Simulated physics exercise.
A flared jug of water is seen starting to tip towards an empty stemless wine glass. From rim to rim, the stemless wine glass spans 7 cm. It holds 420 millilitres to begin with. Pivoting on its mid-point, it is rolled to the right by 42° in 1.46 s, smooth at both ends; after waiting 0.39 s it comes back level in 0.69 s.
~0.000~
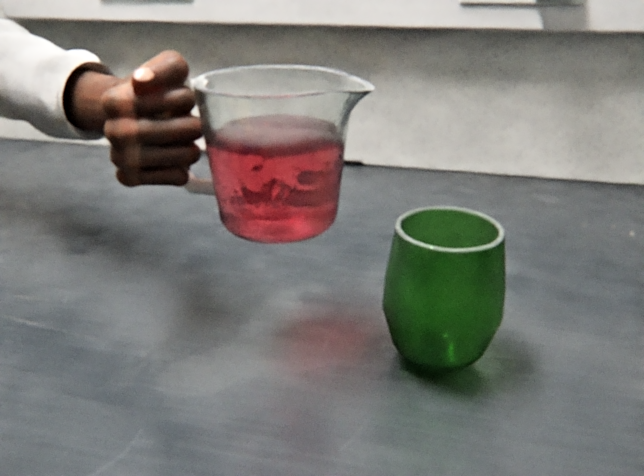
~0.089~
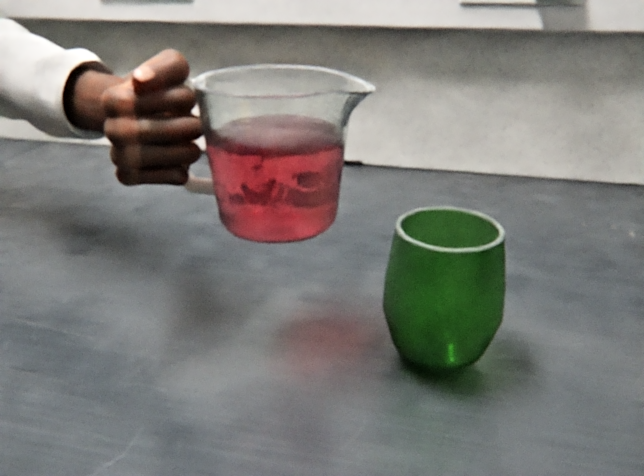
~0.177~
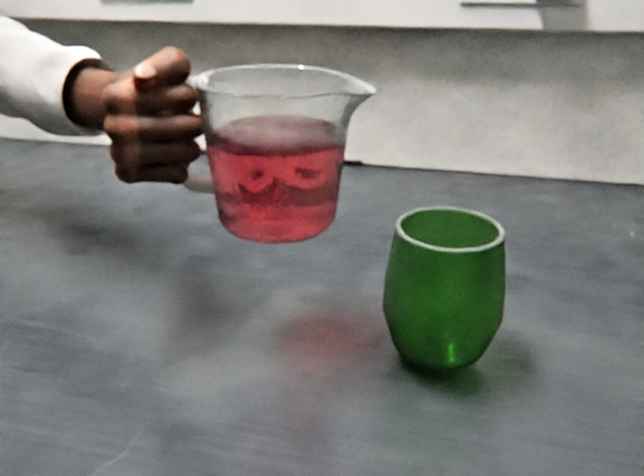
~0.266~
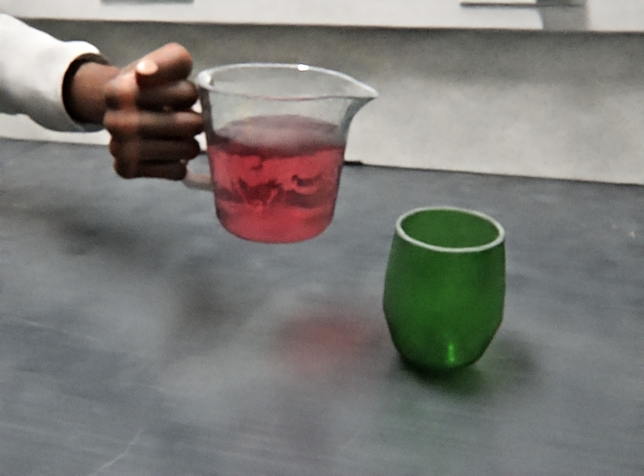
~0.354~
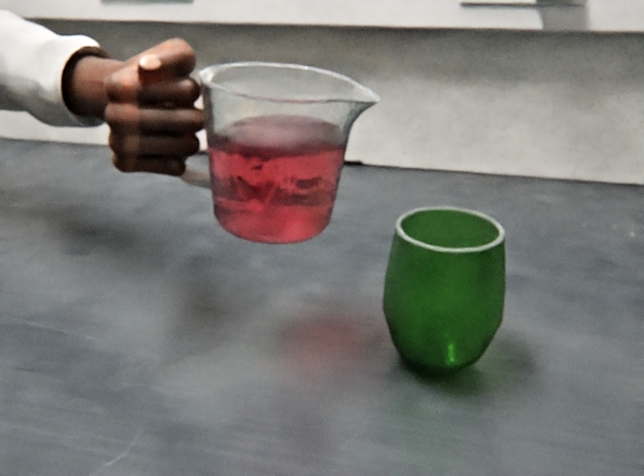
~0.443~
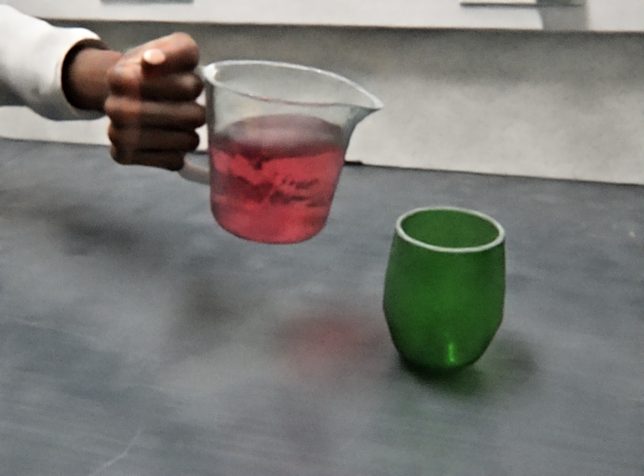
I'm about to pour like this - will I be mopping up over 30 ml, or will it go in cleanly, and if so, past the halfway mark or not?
You will be fine, short of halfway.
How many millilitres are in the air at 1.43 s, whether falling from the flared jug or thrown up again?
Roughly 10 ml is airborne.
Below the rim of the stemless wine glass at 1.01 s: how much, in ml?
Some 0 ml.
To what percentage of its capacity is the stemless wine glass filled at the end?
I'd estimate close to 15 per cent.
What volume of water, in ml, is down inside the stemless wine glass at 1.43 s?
That amounts to around 20 ml.
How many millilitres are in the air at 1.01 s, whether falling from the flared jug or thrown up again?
Around 0 ml, I reckon.
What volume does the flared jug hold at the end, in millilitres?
It ends up holding about 350 ml.
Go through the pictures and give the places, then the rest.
The first frame shows tilt 0°; pouring edge (374, 87); surface from (234, 123) to (330, 129); the stemless wine glass's rim runs from (399, 225) to (501, 235).
The second frame shows tilt 0°; pouring edge (374, 88); surface from (232, 124) to (325, 130).
The third frame shows tilt 2°; pouring edge (376, 90); surface from (235, 123) to (326, 131).
The fourth frame shows tilt 3°; pouring edge (378, 94); surface from (236, 123) to (329, 130).
The fifth frame shows tilt 6°; pouring edge (380, 99); surface from (230, 127) to (326, 132).
The sixth frame shows tilt 9°; pouring edge (383, 105); surface from (226, 124) to (331, 133).
After 1.01 s the tilt is 33° and the stemless wine glass has 0 ml, the flared jug 420 ml, and 0 ml is on the worktop.
After 1.43 s the tilt is 42° and the stemless wine glass has 20 ml, the flared jug 390 ml, and 0 ml is on the worktop.
After 1.86 s the tilt is 42° and the stemless wine glass has 60 ml, the flared jug 355 ml, and 0 ml is on the worktop.
After 2.33 s the tilt is 9° and the stemless wine glass has 70 ml, the flared jug 350 ml, and 0 ml is on the worktop.
In the end the stemless wine glass has 70 ml, the flared jug 350 ml, and 0 ml is on the worktop.
